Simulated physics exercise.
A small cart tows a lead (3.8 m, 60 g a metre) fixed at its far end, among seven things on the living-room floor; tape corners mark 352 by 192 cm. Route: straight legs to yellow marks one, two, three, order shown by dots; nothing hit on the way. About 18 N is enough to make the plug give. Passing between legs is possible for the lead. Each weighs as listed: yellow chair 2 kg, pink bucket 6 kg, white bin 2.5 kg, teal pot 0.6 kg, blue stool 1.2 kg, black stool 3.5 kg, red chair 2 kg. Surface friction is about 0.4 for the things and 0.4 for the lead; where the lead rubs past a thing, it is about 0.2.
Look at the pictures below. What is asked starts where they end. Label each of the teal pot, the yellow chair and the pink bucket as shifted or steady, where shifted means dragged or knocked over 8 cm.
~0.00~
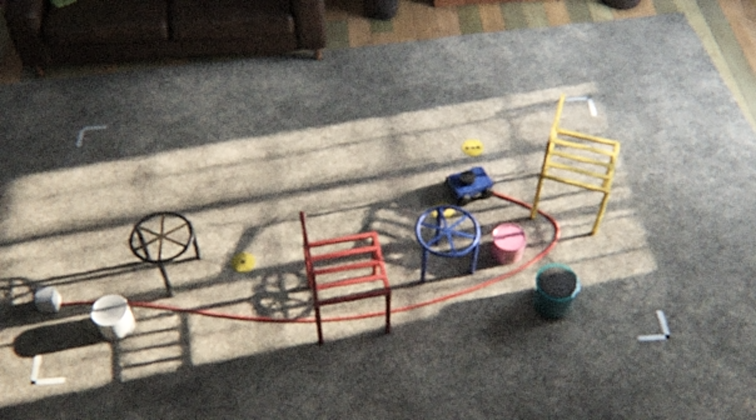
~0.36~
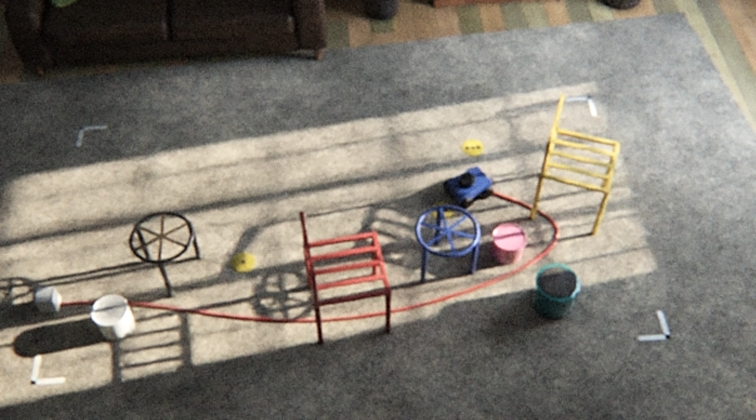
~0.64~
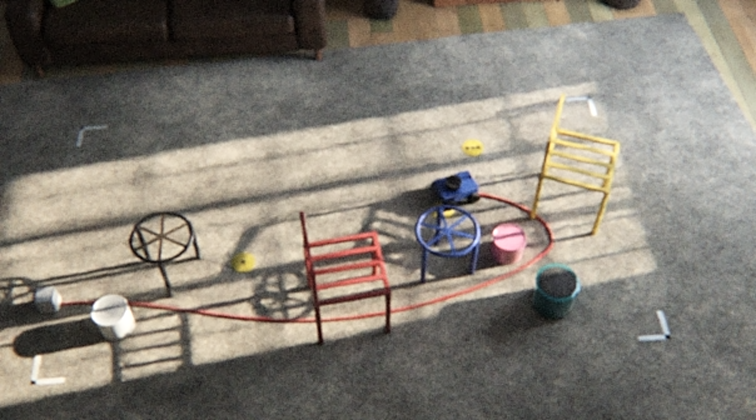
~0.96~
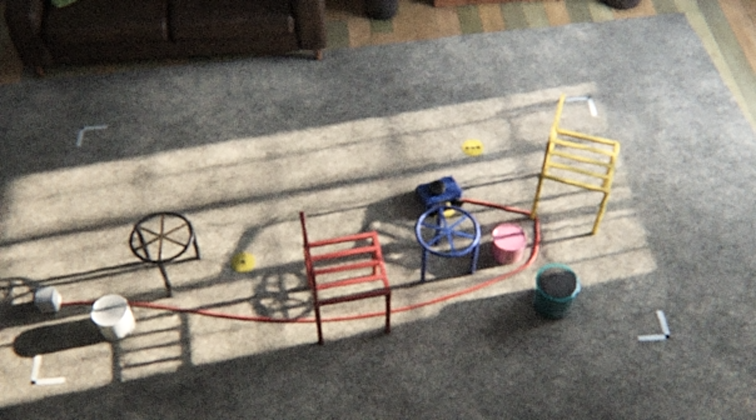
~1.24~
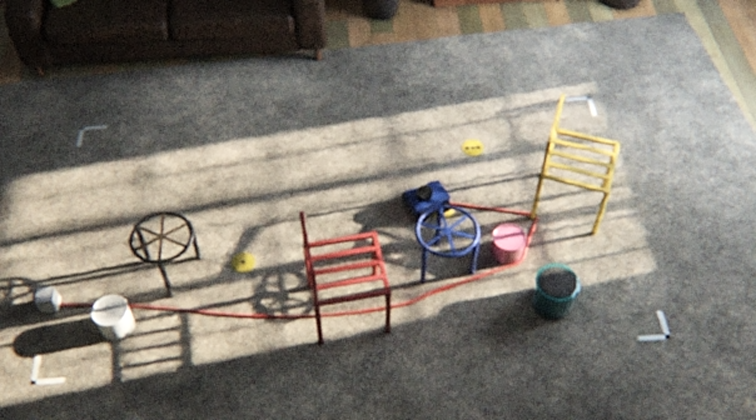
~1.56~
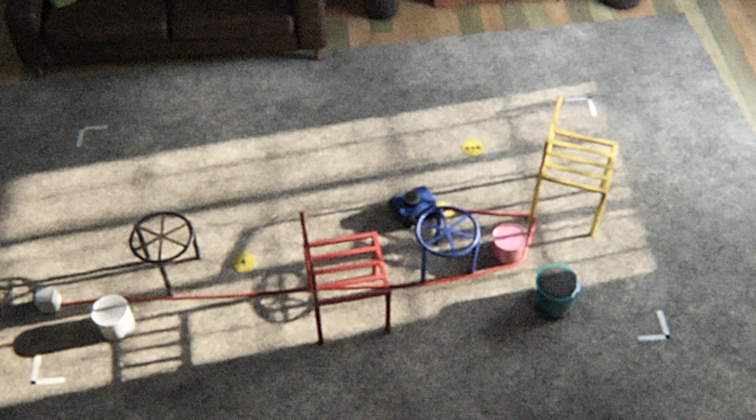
Labels: Teal pot steady, yellow chair shifted, pink bucket shifted.
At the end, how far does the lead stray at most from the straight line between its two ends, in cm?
Roughly 80 centimetres.
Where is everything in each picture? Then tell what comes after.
The first frame shows shows, teal pot (558, 282); yellow chair (581, 159); pink bucket (510, 237); marks (243, 263) (442, 211) (473, 148); lead runs through (246, 318) (498, 279); cart (476, 188).
The second frame shows shows, cart (475, 188).
The third frame shows shows, cart (462, 192).
In the fourth frame, shows, lead runs through (507, 209); cart (446, 197).
In the fifth frame, shows, lead runs through (496, 210); cart (434, 202).
The sixth frame shows shows, teal pot (558, 282); yellow chair (579, 159); pink bucket (510, 237); lead runs through (250, 294); cart (421, 207).
By 3.7 s, cart at (315, 242), 14 N at the fixed end; yellow chair 40 cm off its start, pink bucket 16 cm off its start, blue stool 3 cm off its start.
By 5.9 s, cart at (308, 244), lead slack at the fixed end; yellow chair 63 cm off its start, pink bucket 38 cm off its start, blue stool 8 cm off its start.
By 8.1 s, cart at (427, 214), lead slack at the fixed end; yellow chair 63 cm off its start at (485, 190), pink bucket 38 cm off its start at (445, 241), blue stool 8 cm off its start at (433, 227).
By 10.3 s, cart at (473, 147), lead slack at the fixed end; yellow chair 63 cm off its start, pink bucket 38 cm off its start, blue stool 8 cm off its start.
By 10.7 s, cart at (473, 147), lead slack at the fixed end; yellow chair 63 cm off its start at (485, 190), pink bucket 38 cm off its start at (445, 241), teal pot 0 cm off its start at (558, 282), blue stool 8 cm off its start at (433, 227).
